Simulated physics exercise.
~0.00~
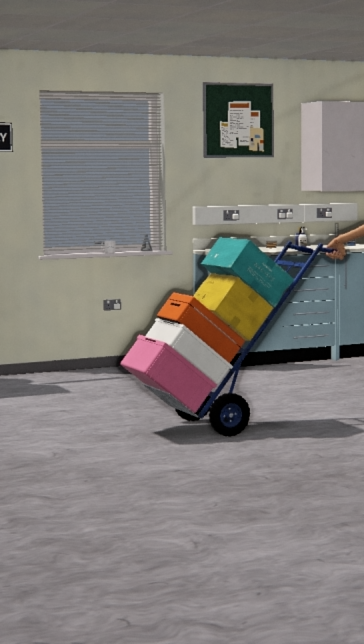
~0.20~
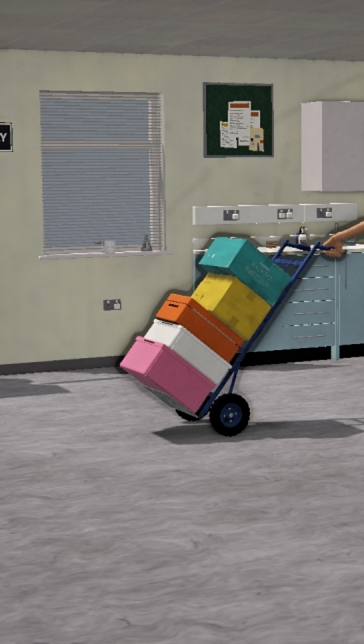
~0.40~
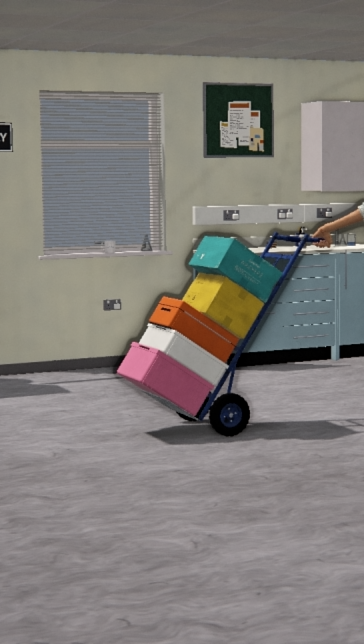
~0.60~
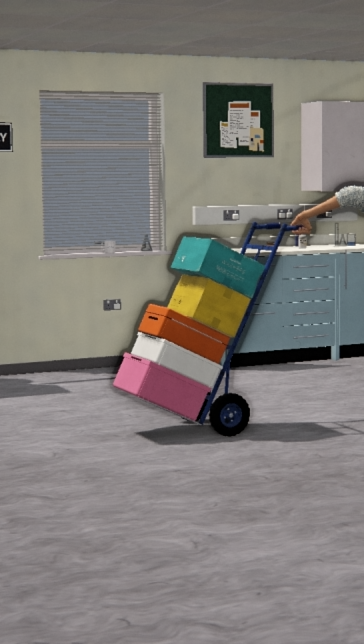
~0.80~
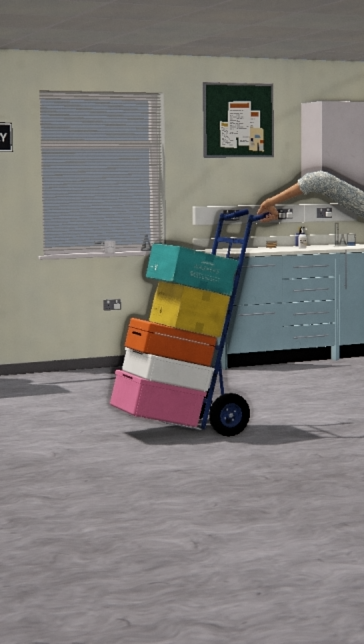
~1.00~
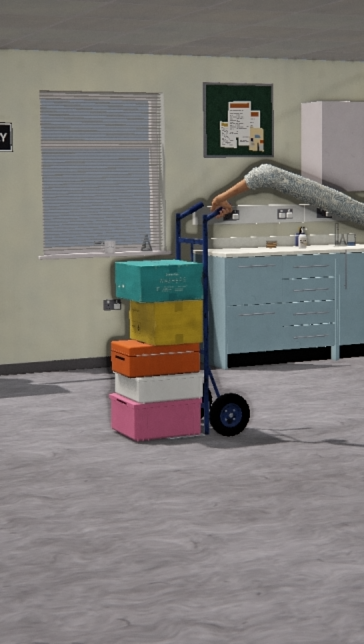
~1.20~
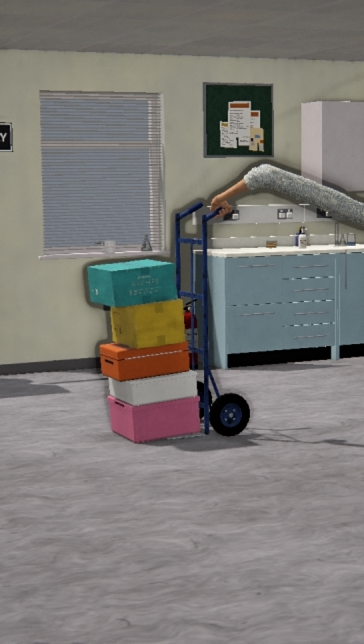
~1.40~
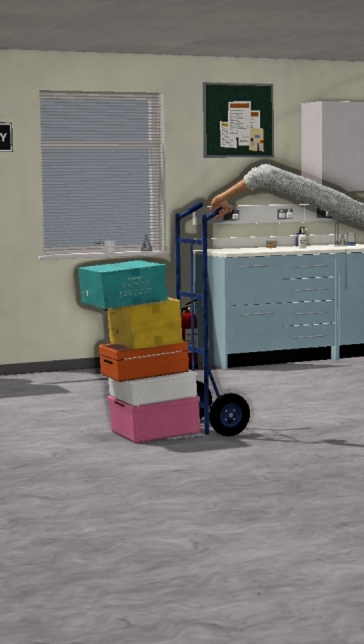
In a room with pale green walls and a grey floor, seen side-on from a still viewpoint, a blue sack truck leans back to the right before blue cabinets. It carries a pink tote at the bottom, then a white tote, an orange toolbox, a yellow parcel and a turquoise box on top. A hand at the right grips the handle and tips the truck forward, slowly, then faster. It stops upright as the load meets the floor. The stack slides left, the turquoise box furthest, and ends uneven but still standing, with the turquoise box overhanging.
